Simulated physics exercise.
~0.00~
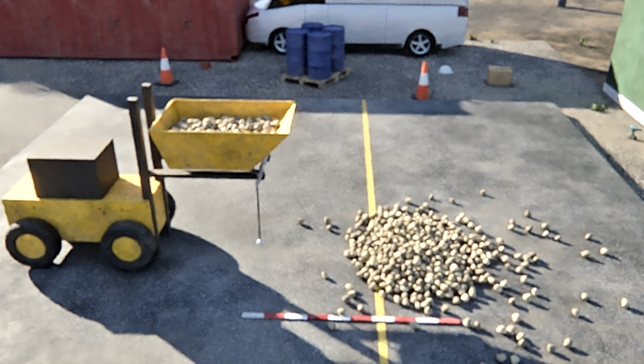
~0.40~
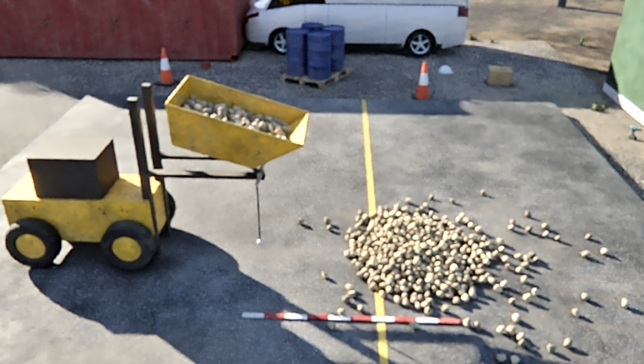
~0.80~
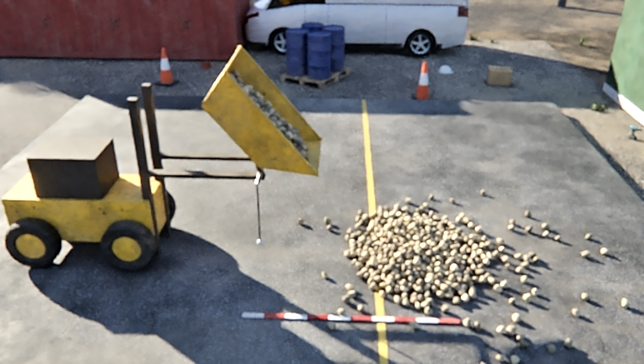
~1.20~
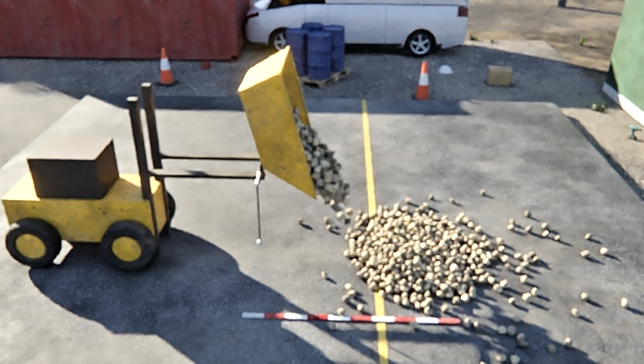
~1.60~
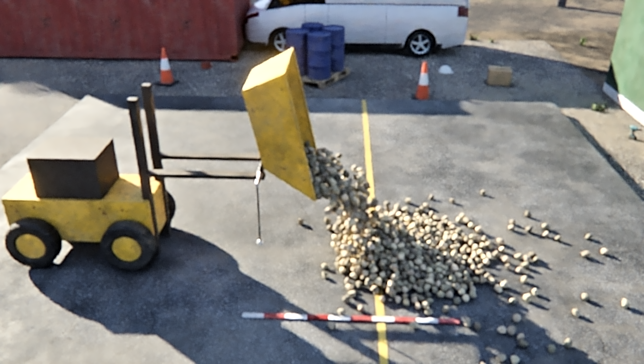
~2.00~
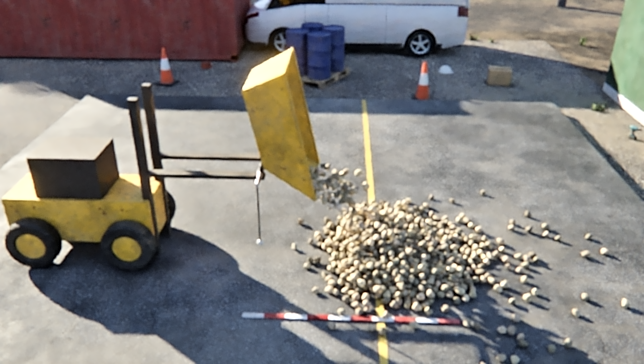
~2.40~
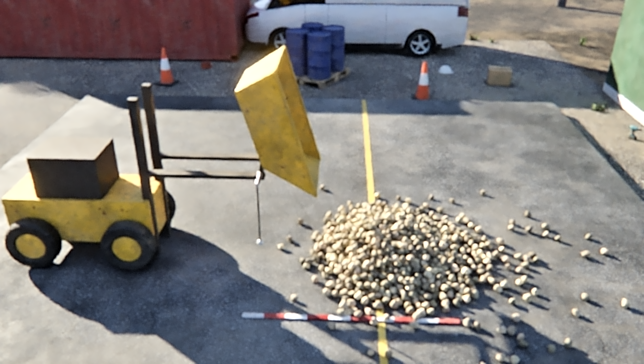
In the video, a yellow forklift tips its raised skip steeply to the right, pouring rounded stones beside and onto a loose pile lying across a yellow line, until the pile stands larger and spreads farther left beneath the emptied, still tilted skip.
